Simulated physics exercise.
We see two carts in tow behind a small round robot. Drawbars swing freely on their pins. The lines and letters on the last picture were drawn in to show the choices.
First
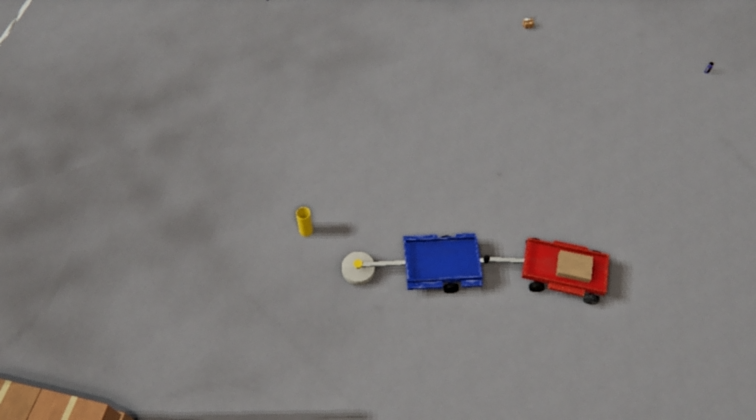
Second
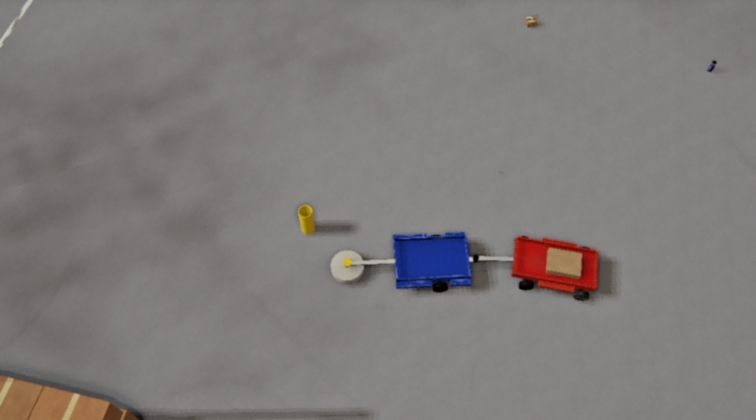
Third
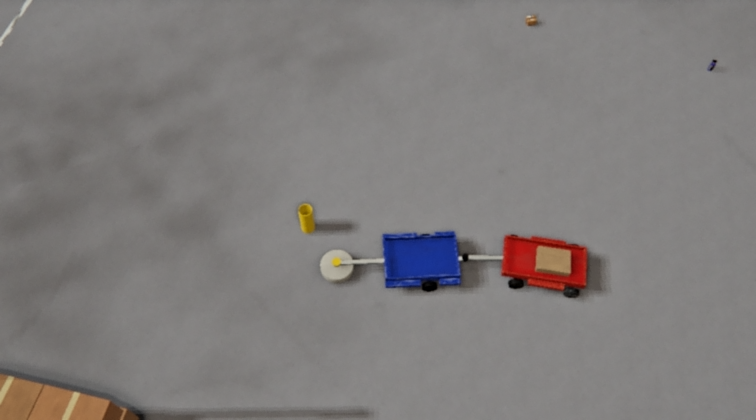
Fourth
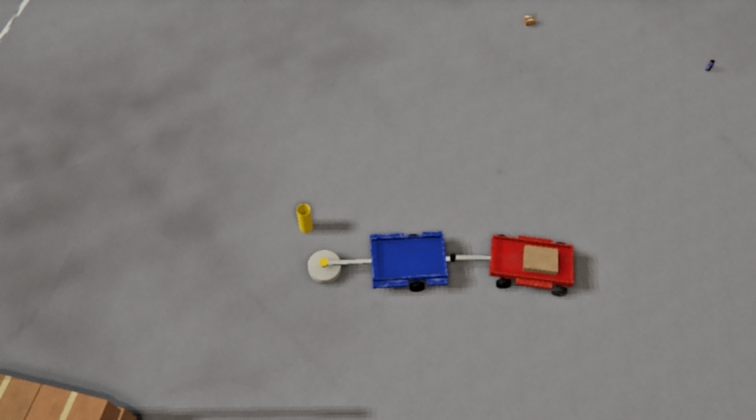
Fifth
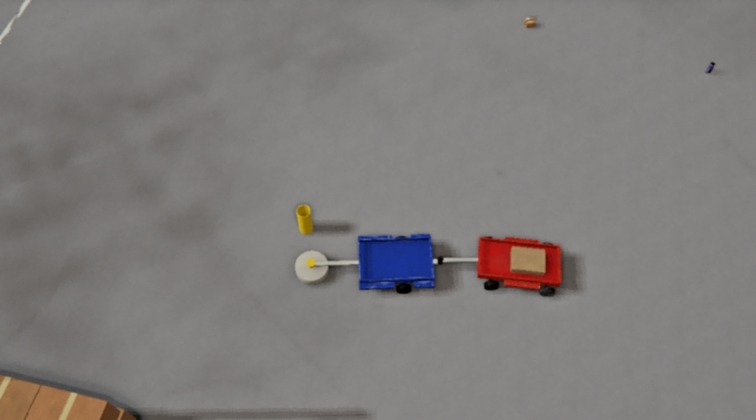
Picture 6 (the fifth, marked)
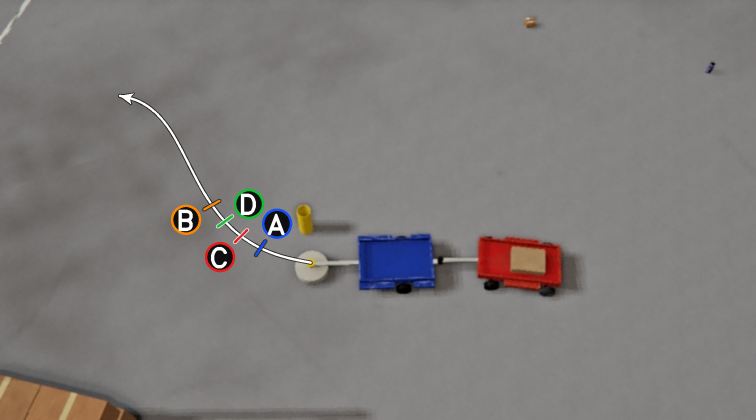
To begin with, a small round white robot sits just right of a yellow post on grey ground, with a blue cart and a red cart carrying a block linked behind it. The robot then tows both carts steadily left, passing just below the post, the line staying nearly straight.
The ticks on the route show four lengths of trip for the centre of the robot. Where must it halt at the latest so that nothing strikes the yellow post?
All is well up to A.
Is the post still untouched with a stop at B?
No.
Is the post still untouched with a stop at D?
No.
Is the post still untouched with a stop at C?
No.
On the marked copy, A at (261, 248); B at (212, 205); C at (241, 236); D at (225, 221); the route from (311, 263) via (198, 182) to (120, 96).
Taking A. A third of the way, robot (294, 263), last cart (501, 261).
Two thirds of the way, robot (276, 258), last cart (483, 261).
When it is over, robot (262, 252), last cart (467, 261); nothing has been touched.
As for the rest, B is too far, the post has been hit; C is too far, the post has been hit; D is too far, the post has been hit.
